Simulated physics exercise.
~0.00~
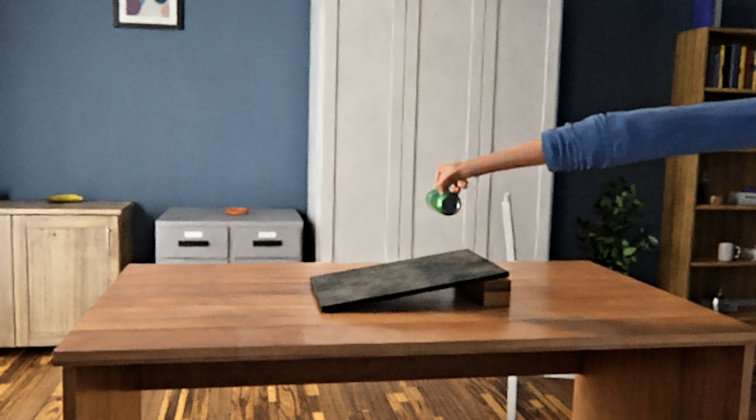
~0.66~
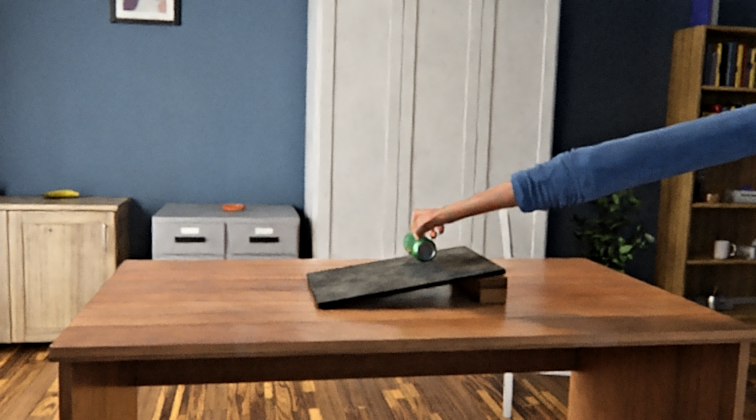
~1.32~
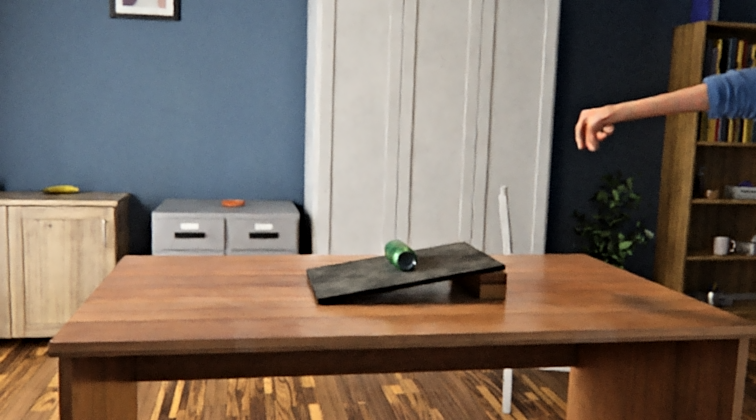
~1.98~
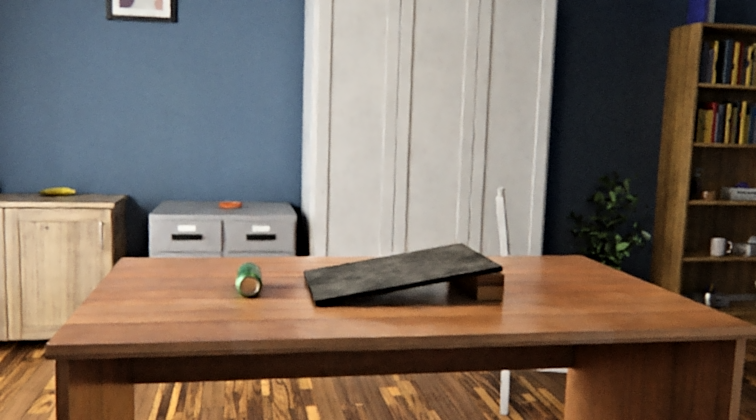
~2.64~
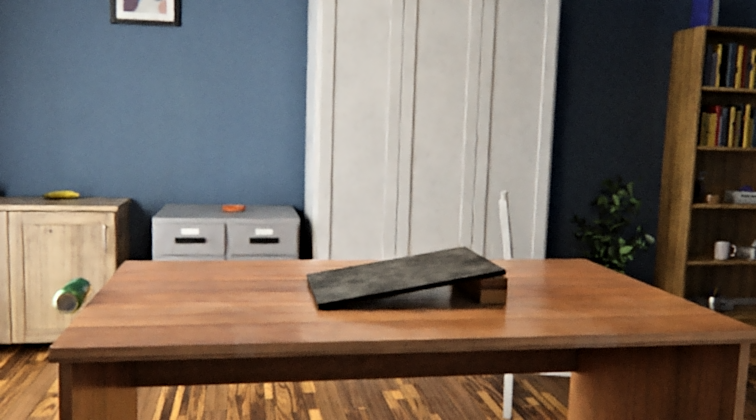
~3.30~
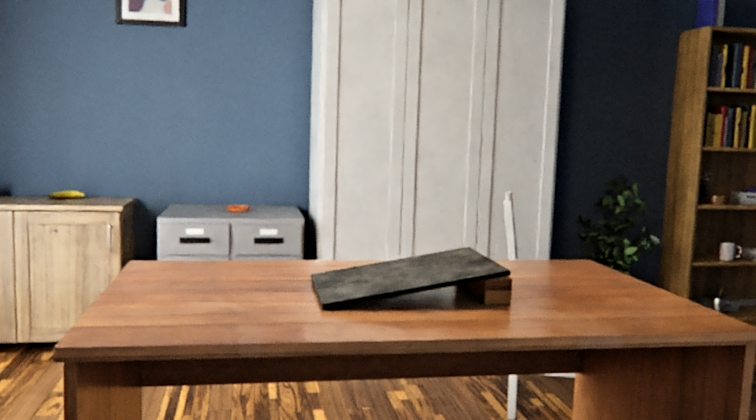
On a wooden table, a hand setting a green can on a tilted dark board, the can rolling left off the table.
